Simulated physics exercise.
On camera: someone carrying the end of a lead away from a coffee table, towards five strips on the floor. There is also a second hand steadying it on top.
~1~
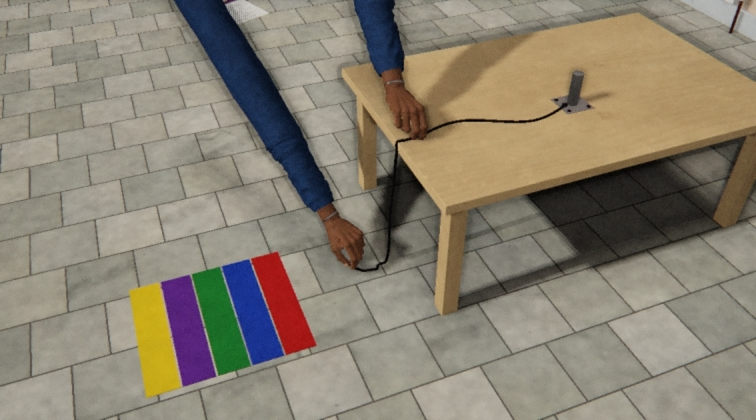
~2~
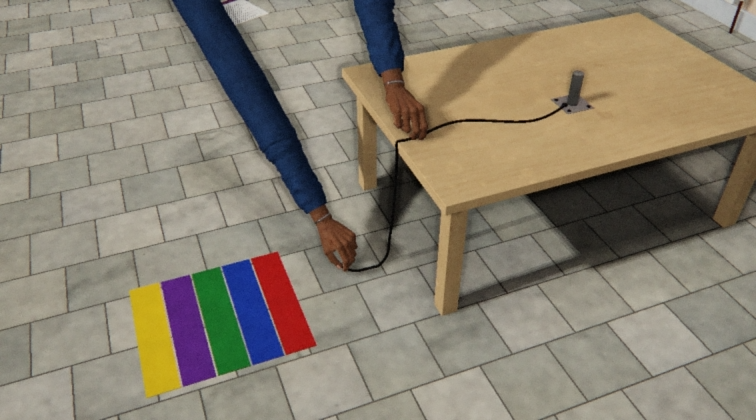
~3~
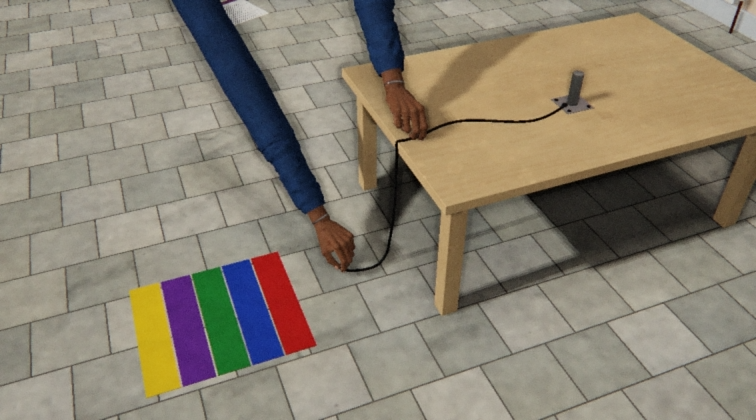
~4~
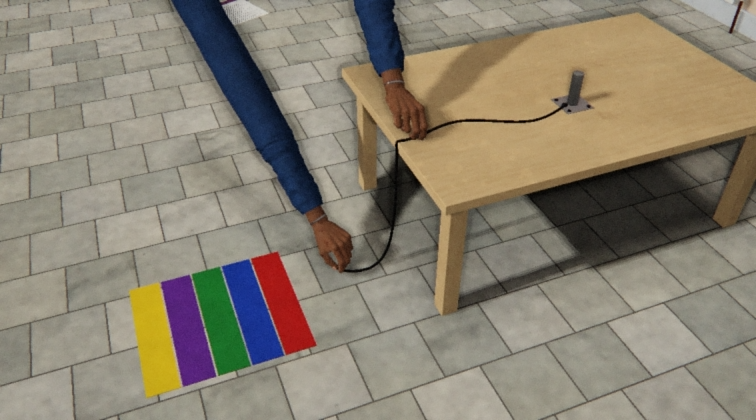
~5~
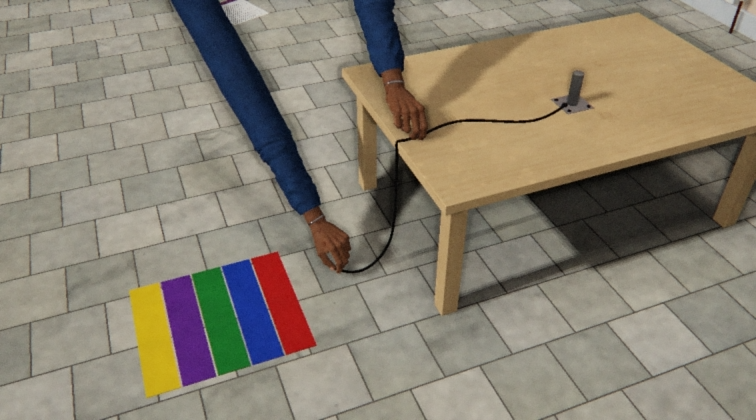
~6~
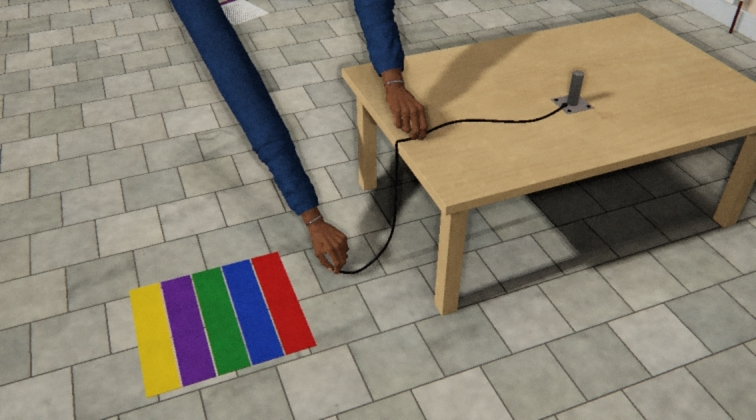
A hand holding a black cord's end beside a wooden table moves slightly left.
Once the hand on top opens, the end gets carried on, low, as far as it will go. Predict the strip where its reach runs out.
Its reach runs out at the blue strip.
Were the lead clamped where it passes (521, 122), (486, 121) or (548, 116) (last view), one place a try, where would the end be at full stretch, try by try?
Going through the three tries, you get (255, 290), (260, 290) and (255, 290).
A little later, end near (314, 275); short of the strips.
Next, end near (274, 287); over red.
When it is tight, end near (250, 293); over blue. The end stops over the blue strip.
